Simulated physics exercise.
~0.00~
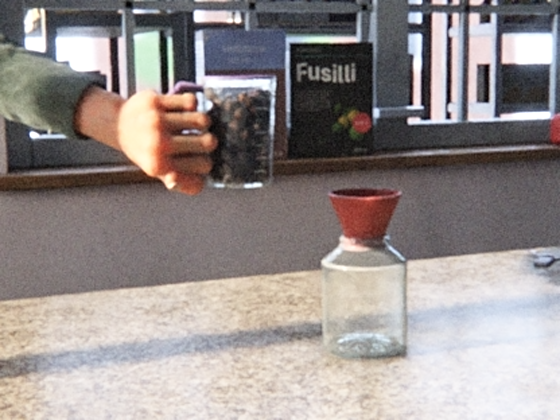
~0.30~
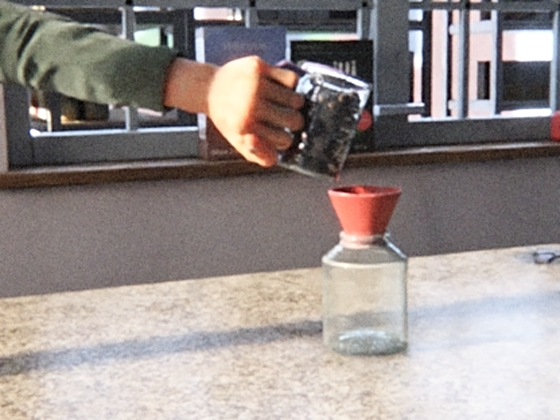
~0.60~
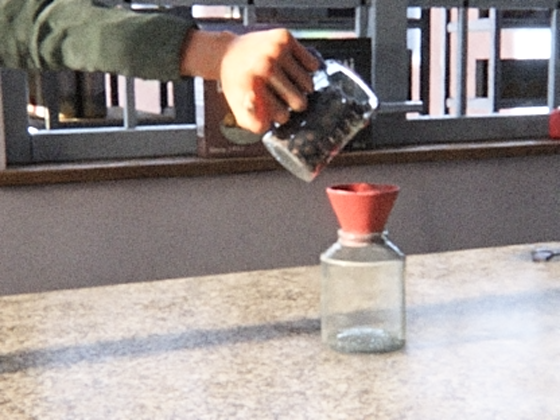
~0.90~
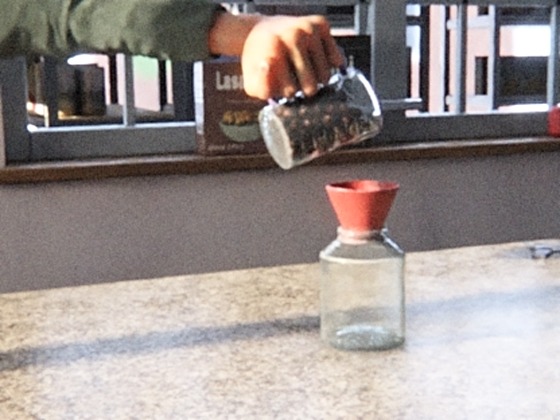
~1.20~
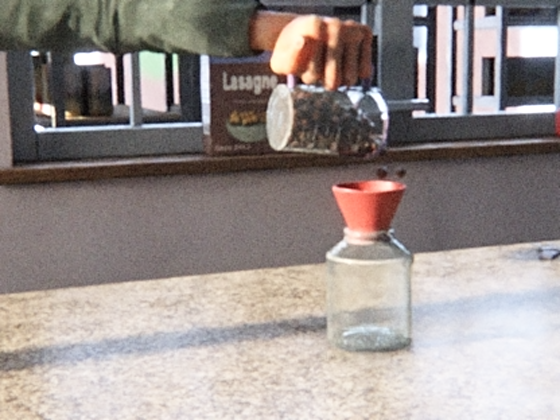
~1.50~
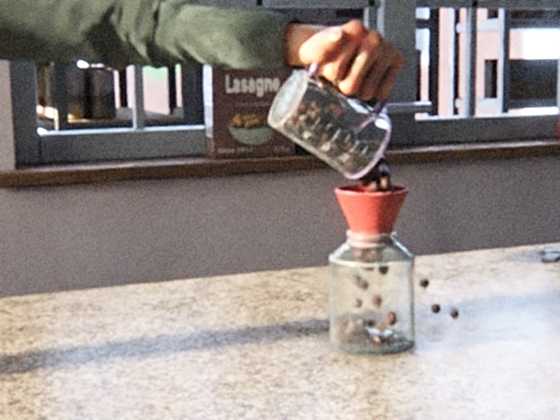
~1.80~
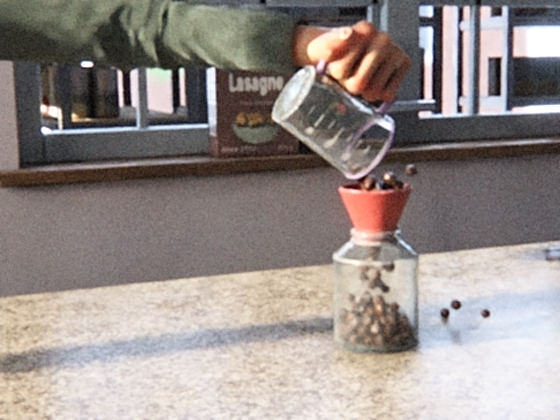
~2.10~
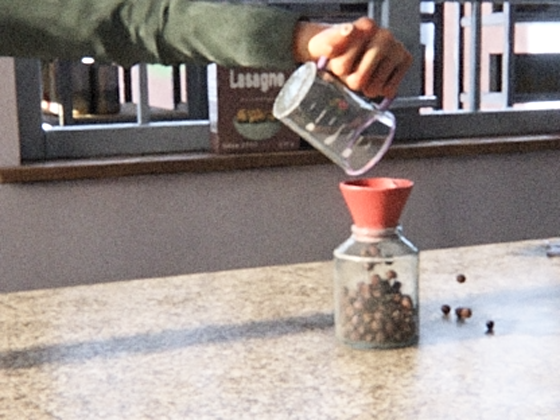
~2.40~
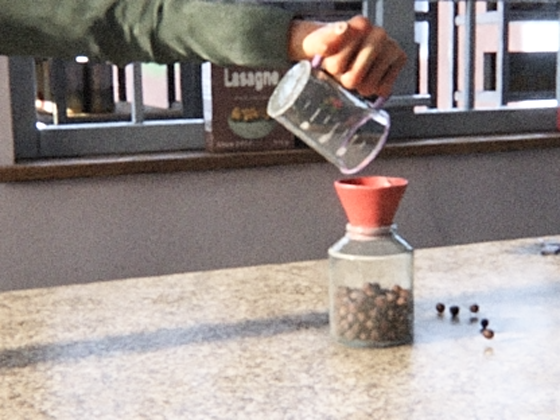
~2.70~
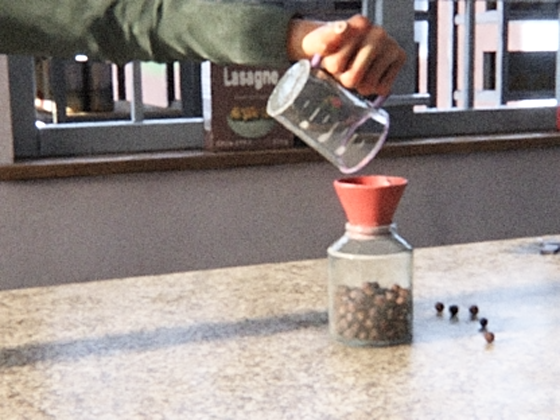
A hand in a green sleeve carried a clear measuring cup over a glass jar with a red funnel and tipped it, pouring in small dark chocolate balls until the cup was empty; most settled in the jar, while a few landed on the counter to its right.
